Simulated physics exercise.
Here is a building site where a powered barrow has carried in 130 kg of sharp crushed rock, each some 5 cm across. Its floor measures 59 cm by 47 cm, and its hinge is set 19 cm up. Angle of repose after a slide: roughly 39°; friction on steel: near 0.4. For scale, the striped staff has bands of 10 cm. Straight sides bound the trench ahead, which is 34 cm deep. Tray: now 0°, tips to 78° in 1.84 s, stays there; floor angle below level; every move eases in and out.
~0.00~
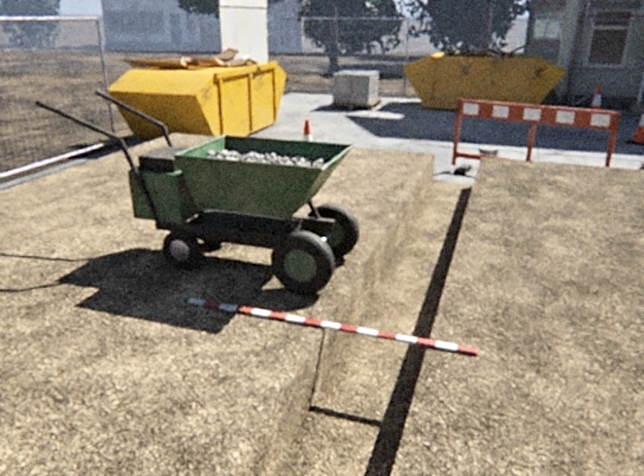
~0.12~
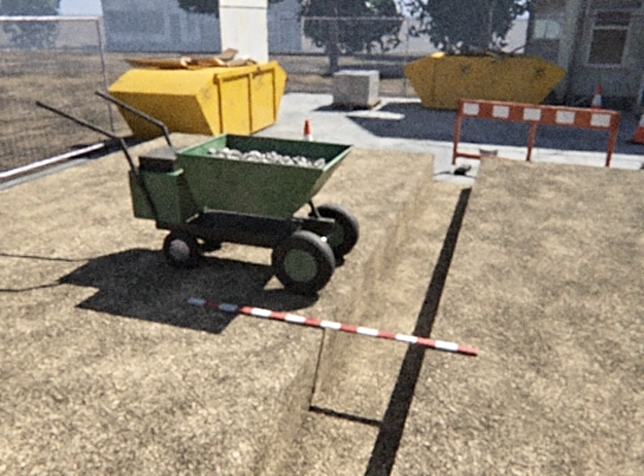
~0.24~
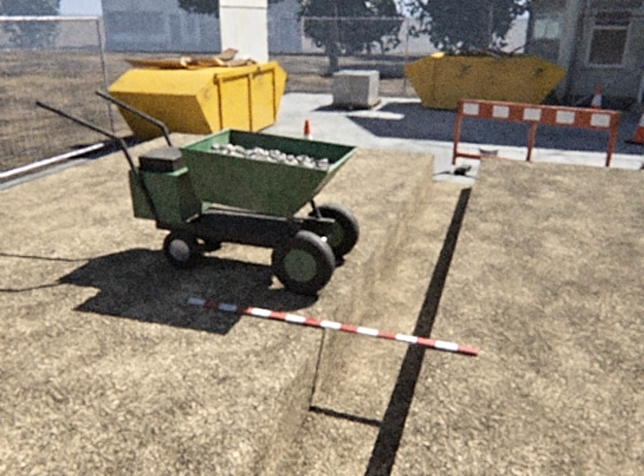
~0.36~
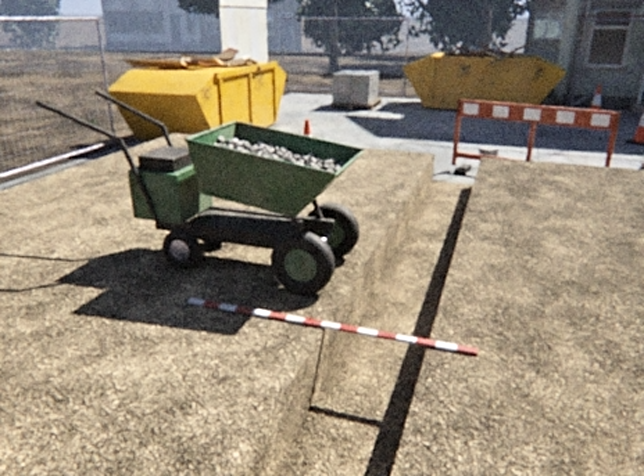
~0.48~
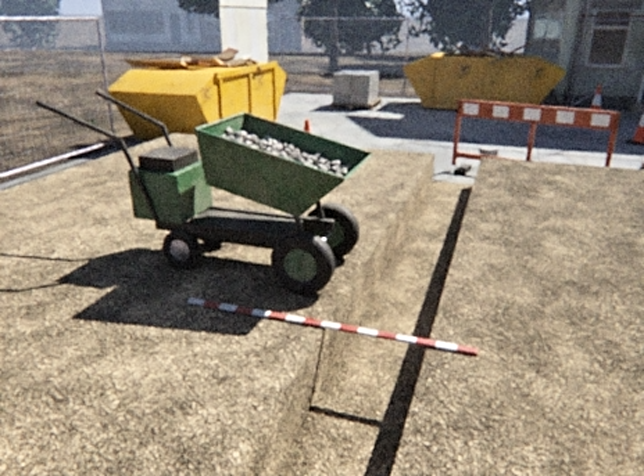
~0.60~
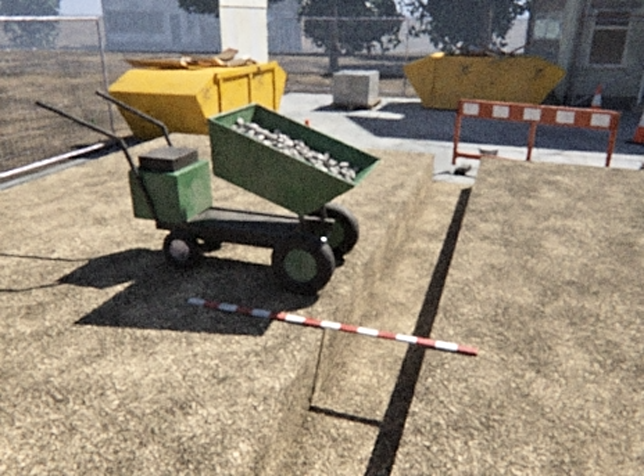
Green powered barrow standing beside a trench, its tray of crushed rock tilting gradually toward the right as the back end rises.
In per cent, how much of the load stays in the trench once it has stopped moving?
I would say about 74 per cent.
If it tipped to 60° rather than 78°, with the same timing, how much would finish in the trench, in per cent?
In that case around 15 percent.
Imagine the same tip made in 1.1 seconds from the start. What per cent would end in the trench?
With that change, it comes to around 65 per cent.
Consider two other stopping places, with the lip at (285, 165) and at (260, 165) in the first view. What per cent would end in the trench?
Roughly 100 in a hundred, then 100 in a hundred.
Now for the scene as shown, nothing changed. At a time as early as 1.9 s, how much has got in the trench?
Close to 20 per cent at that time.
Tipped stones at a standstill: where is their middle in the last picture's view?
Middle at around (425, 322), I'd say.
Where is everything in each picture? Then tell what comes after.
In the first frame, the tray is at 0°, its lip at (321, 169); the top of the load is at (249, 157).
In the second frame, the tray is at 1°, its lip at (323, 170); the top of the load is at (244, 155); the stones move at 0.2 m/s on average.
The third frame shows lip at (328, 172), floor tilted 4°, highest stones at (242, 150); the stones move at 0.3 m/s on average.
In the fourth frame, the tray is at 8°, its lip at (335, 175); the top of the load is at (242, 145); the stones move at 0.4 m/s on average.
In the fifth frame, the tray is at 13°, its lip at (345, 180); the top of the load is at (241, 137); the stones move at 0.5 m/s on average.
The sixth frame shows lip at (355, 186), floor tilted 19°, highest stones at (251, 130); the stones move at 0.6 m/s on average.
After 1.4 s the floor is at 66°; 100 % in the tray; the foremost stones are at (407, 243).
After 1.9 s the floor is at 78°; 62 % in the tray, 22 % in the trench, 17 % past the trench; the foremost stones are at (502, 308).
After 2.3 s the floor is at 78°; 32 % in the tray, 41 % in the trench, 27 % past the trench; the foremost stones are at (557, 302).
After 4.2 s the floor is at 78°; 0 % in the tray, 74 % in the trench, 26 % past the trench; the foremost stones are at (572, 305).
